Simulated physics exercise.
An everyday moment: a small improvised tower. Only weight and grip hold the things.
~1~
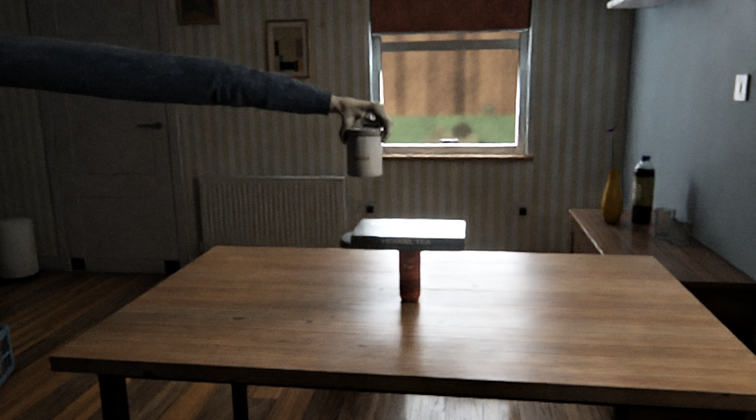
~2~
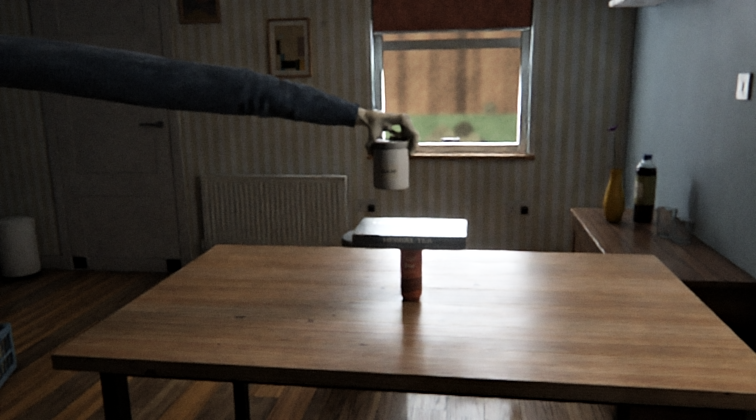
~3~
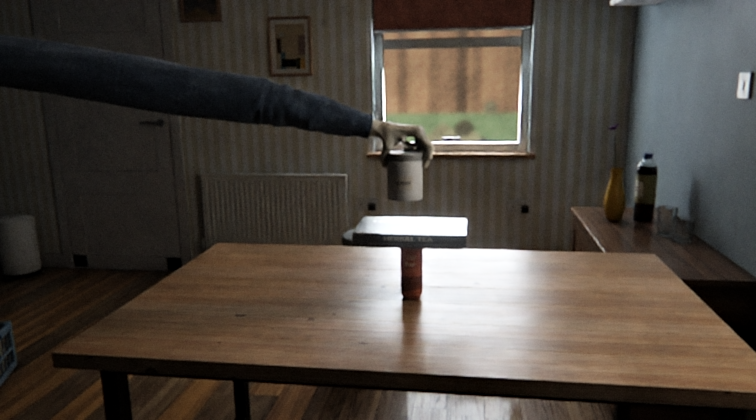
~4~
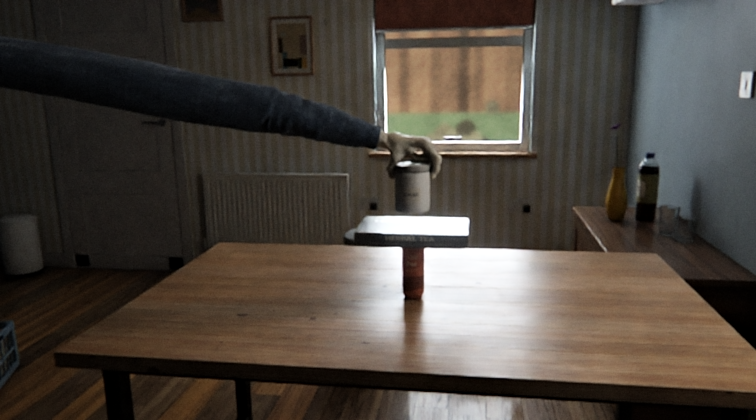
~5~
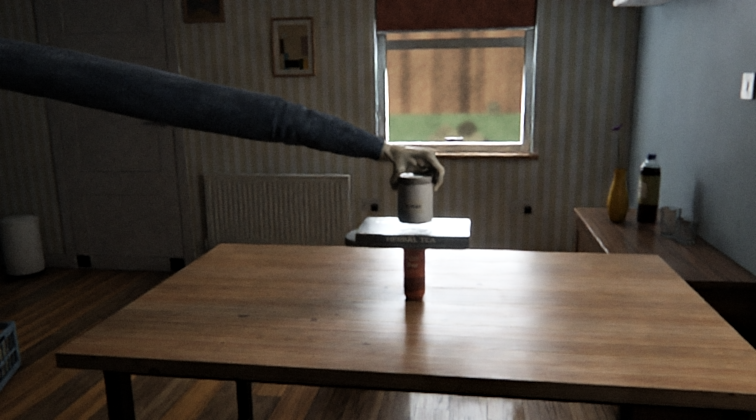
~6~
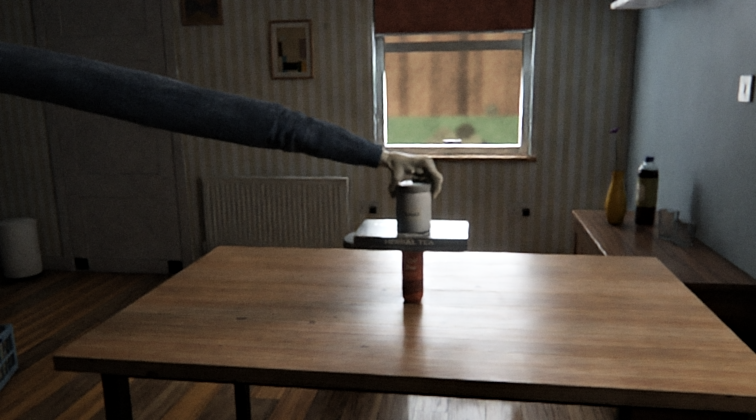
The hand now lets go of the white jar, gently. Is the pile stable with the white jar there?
The stack holds.
Then, 0.50 s after the last picture, things are still on the move.
Then, 1.10 s after the last picture, nothing has stirred.
Then, 1.70 s after the last picture, things are still on the move.
Then, 2.30 s after the last picture, nothing has stirred.
At rest, all 3 in place. Seen from the same camera at the end, white jar near (413, 207). The stack stays up.
